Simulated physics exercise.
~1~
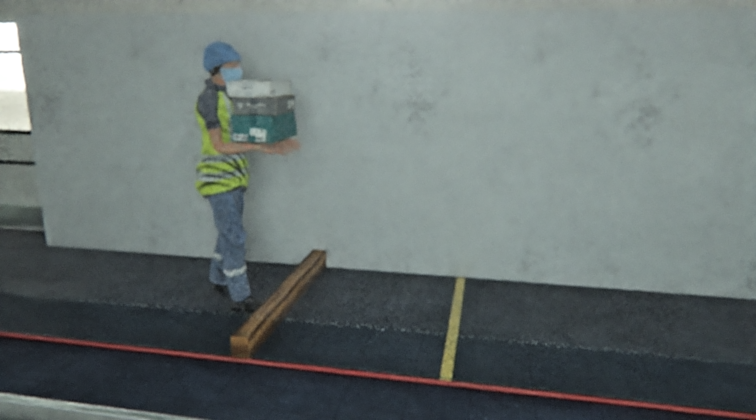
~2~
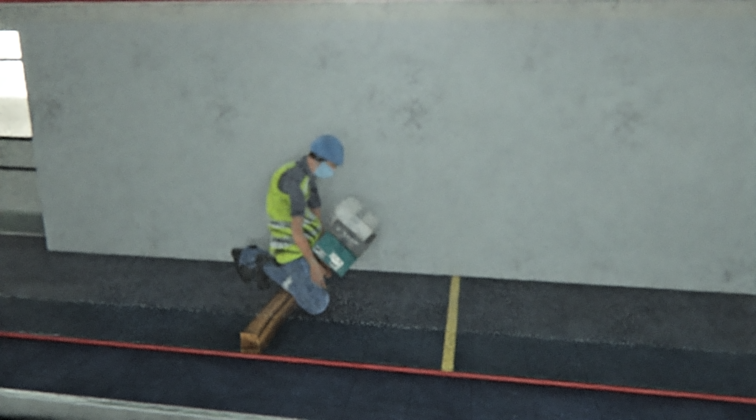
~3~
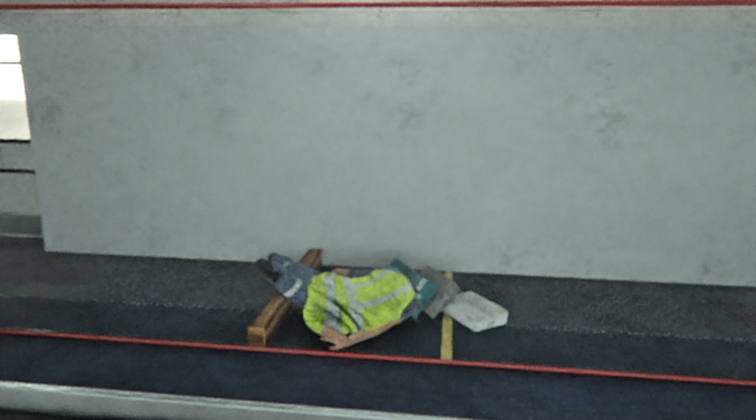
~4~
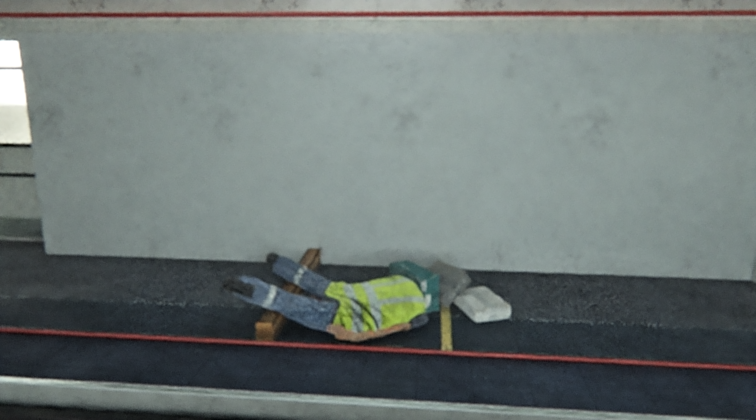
A dark floor runs along a plain grey wall, seen from the side and slightly above, with a red line along the front. A person in a blue cap, face mask and yellow safety vest stands at left, holding a stack of white, grey and teal parcels behind a low wooden rail, with a yellow line farther right. The person pitches forward over the rail, knees bending as the parcels tip. The person lands face down, legs across the rail, and the parcels tumble ahead. At the end the head and teal parcel lie short of the yellow line, the white parcel beyond it.
